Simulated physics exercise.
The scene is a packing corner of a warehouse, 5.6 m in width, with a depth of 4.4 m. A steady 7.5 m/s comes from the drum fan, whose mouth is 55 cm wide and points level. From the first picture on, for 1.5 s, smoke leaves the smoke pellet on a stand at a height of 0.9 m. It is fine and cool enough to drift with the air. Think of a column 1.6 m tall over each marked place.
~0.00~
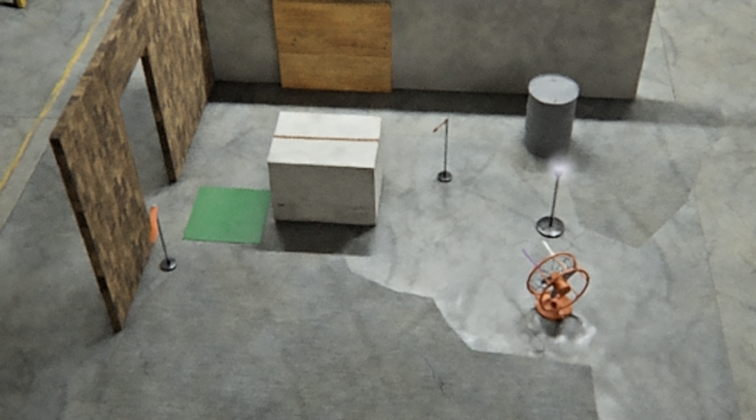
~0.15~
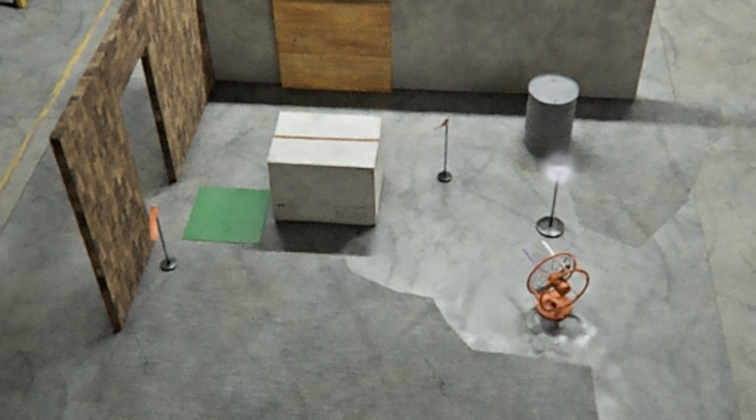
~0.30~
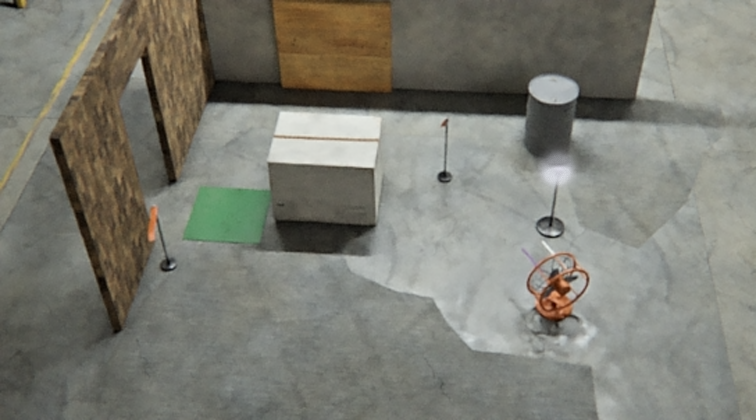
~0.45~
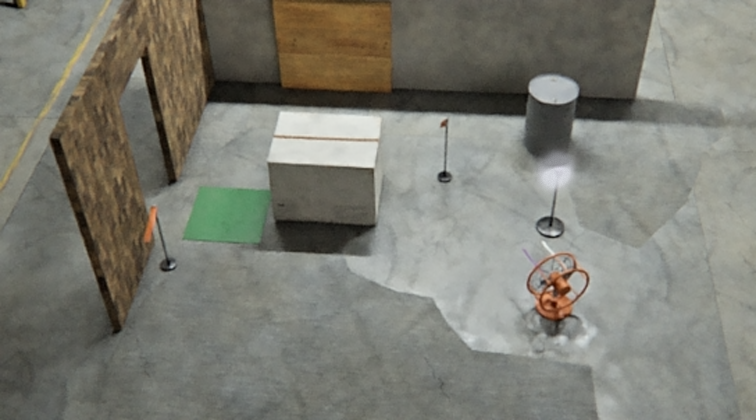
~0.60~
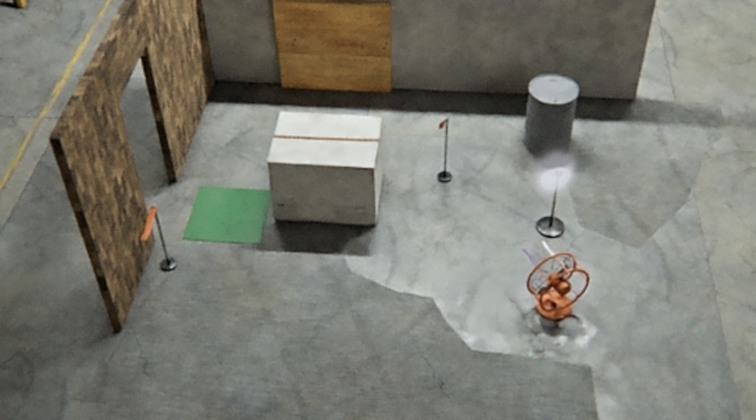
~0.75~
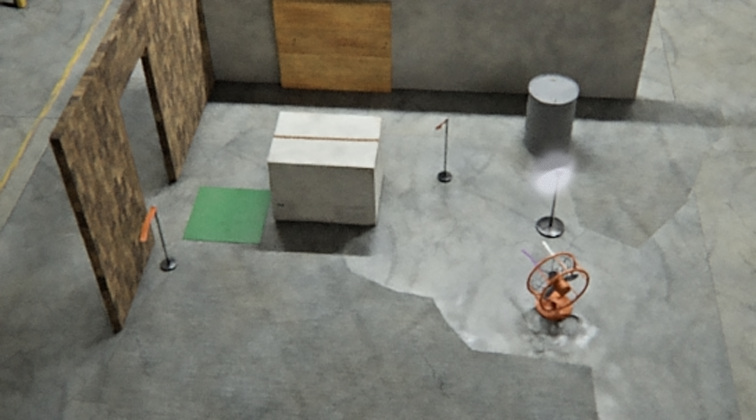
The clip opens on a warehouse corner with an orange fan at right, a large pale carton, a green floor patch and a small wisp of whitish smoke above a stand. The smoke swells into a soft puff, then hovers there with little change, while the orange ribbons on two other stands shift slightly.
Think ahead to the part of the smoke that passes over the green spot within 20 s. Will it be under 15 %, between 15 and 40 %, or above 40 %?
The share reaching it is not even 15 %.
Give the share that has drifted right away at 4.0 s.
About 15 %.
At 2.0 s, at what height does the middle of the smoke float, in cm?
Roughly 70 cm up.
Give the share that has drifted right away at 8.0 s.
About 90 %.
By 2.0 s we count, 0 % has passed over the green spot, with 100 % still about or yet to come, and the middle of the rest is near (535, 177).
By 4.0 s we count, 0 % has passed over the green spot, with 84 % still about or yet to come, and the middle of the rest is near (479, 43).
By 8.0 s we count, 1 % has passed over the green spot, with 13 % still about or yet to come.
By 20.0 s we count, 1 % has passed over the green spot, with 0 % still about or yet to come.
